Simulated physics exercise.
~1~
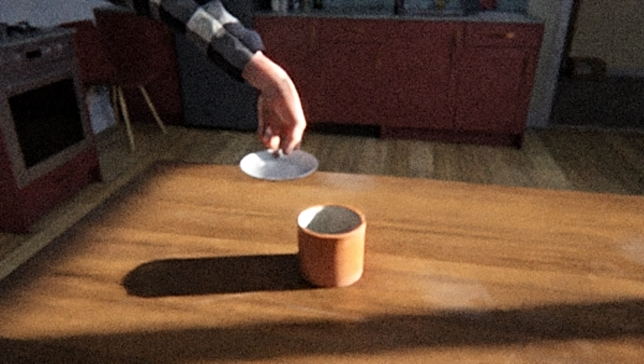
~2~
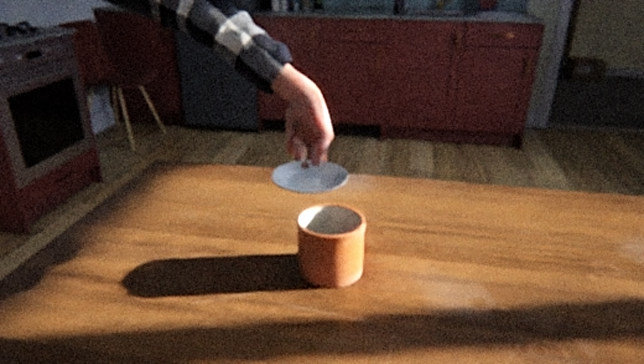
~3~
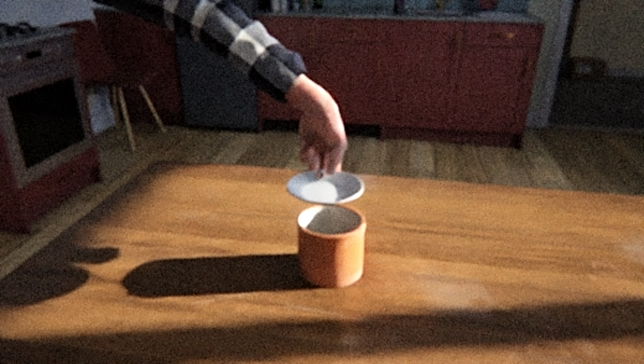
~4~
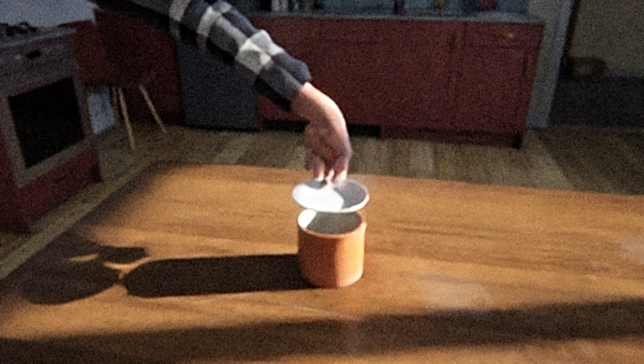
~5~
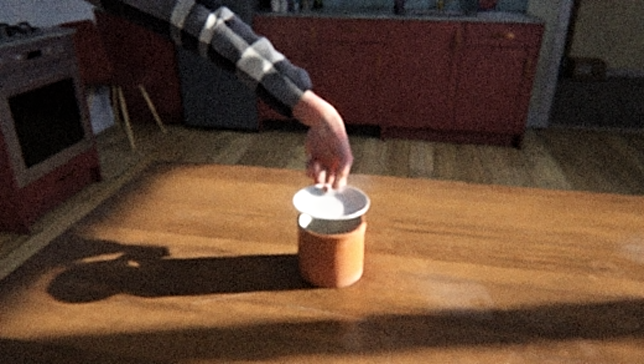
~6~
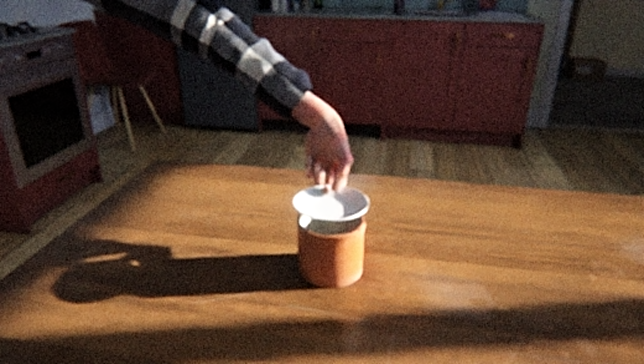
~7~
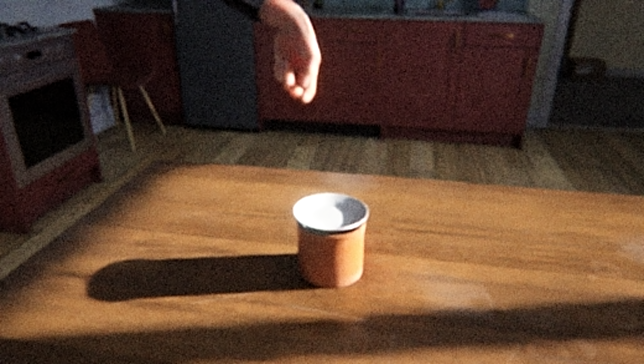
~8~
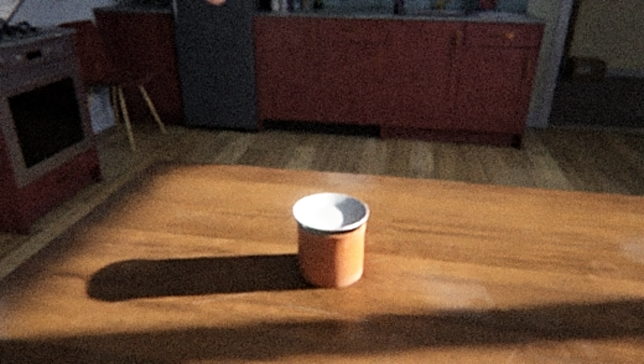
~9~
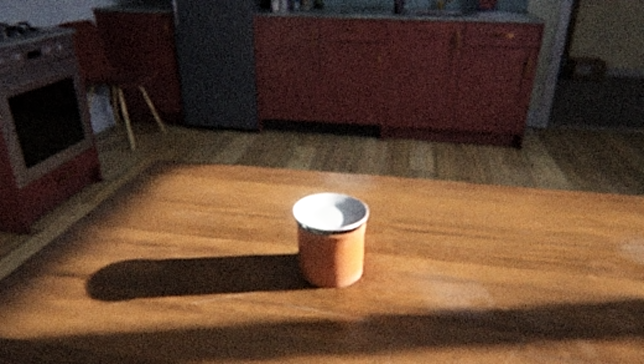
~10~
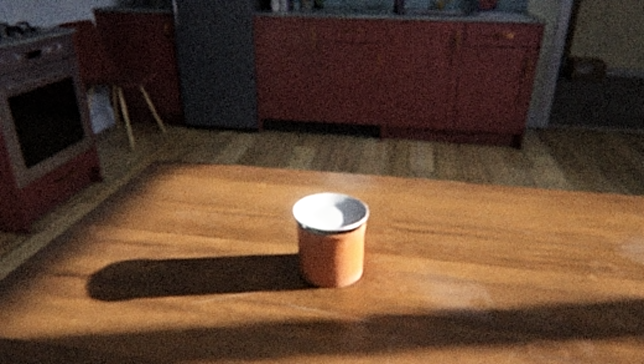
A hand in a checked sleeve lowering a white saucer onto an orange cup's rim, then withdrawing, leaving it resting there.
